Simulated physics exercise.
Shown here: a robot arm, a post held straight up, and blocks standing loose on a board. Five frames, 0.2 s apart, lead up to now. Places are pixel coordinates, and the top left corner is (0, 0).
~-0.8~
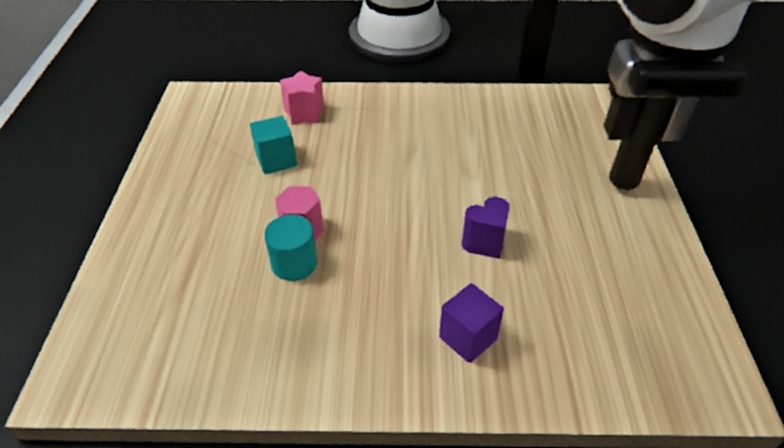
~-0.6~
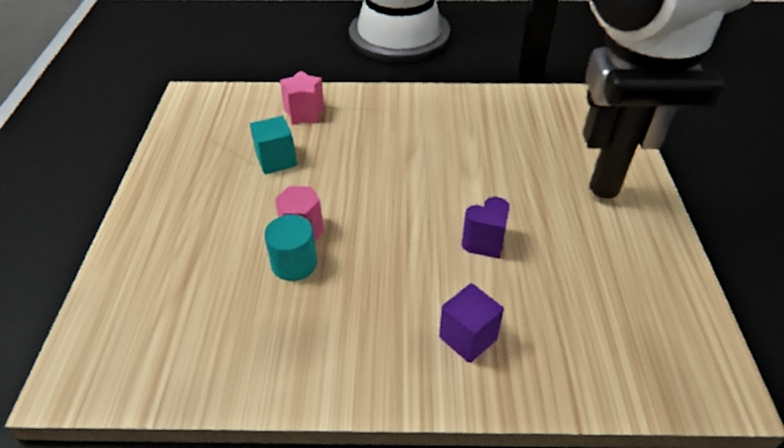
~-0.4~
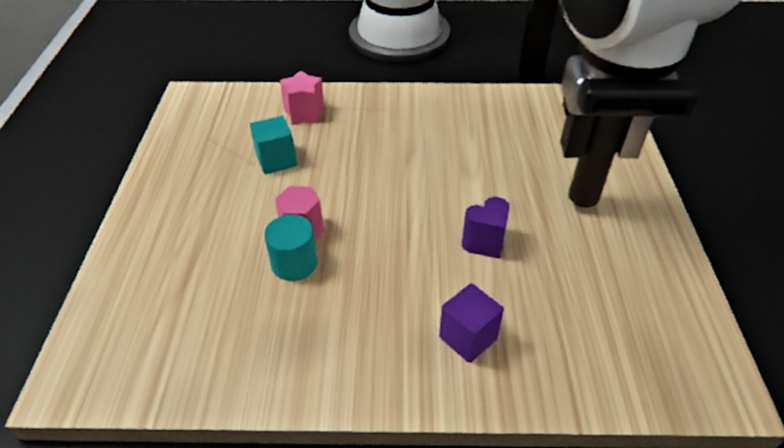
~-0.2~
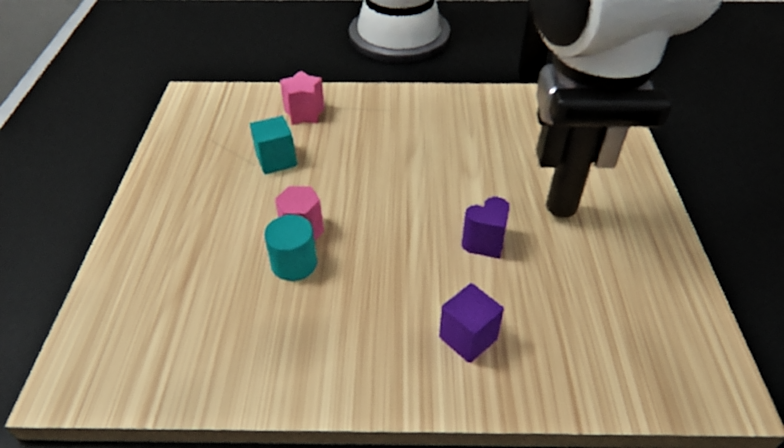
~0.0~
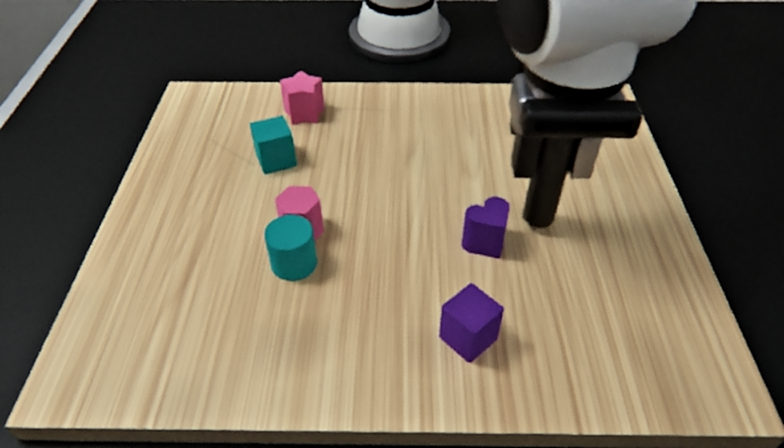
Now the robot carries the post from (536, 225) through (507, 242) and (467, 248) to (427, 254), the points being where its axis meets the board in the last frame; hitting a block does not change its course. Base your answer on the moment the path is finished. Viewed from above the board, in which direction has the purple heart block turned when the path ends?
Prediction: Counterclockwise.
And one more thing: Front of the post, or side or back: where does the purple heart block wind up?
I'm fairly sure the purple heart block rides along ahead of the post to the very end.
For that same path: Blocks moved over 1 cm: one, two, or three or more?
This push will displace one block.
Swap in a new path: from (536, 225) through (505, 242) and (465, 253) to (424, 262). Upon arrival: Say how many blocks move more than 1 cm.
I'd say one block gets moved.
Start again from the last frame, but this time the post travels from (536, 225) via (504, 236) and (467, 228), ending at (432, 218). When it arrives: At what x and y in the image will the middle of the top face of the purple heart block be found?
My estimate: (452, 218).
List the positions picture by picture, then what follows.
In the first picture, post tip (624, 180); block tops, purple square block (473, 307); purple heart block (490, 211).
In the second picture, post (604, 189); blocks unchanged.
In the third picture, post (584, 197); blocks unchanged.
In the fourth picture, post (562, 207); blocks unchanged.
In the fifth picture, post (538, 217); purple square block (473, 307); purple heart block (490, 211).
The first path, step by step. One third of the way, post (508, 234); purple heart block (476, 216).
Two thirds of the way, post (467, 241); purple heart block (437, 227), turned 20° anticlockwise.
At the end, post (427, 246); purple square block in place; purple heart block (401, 240), turned 55° anticlockwise.
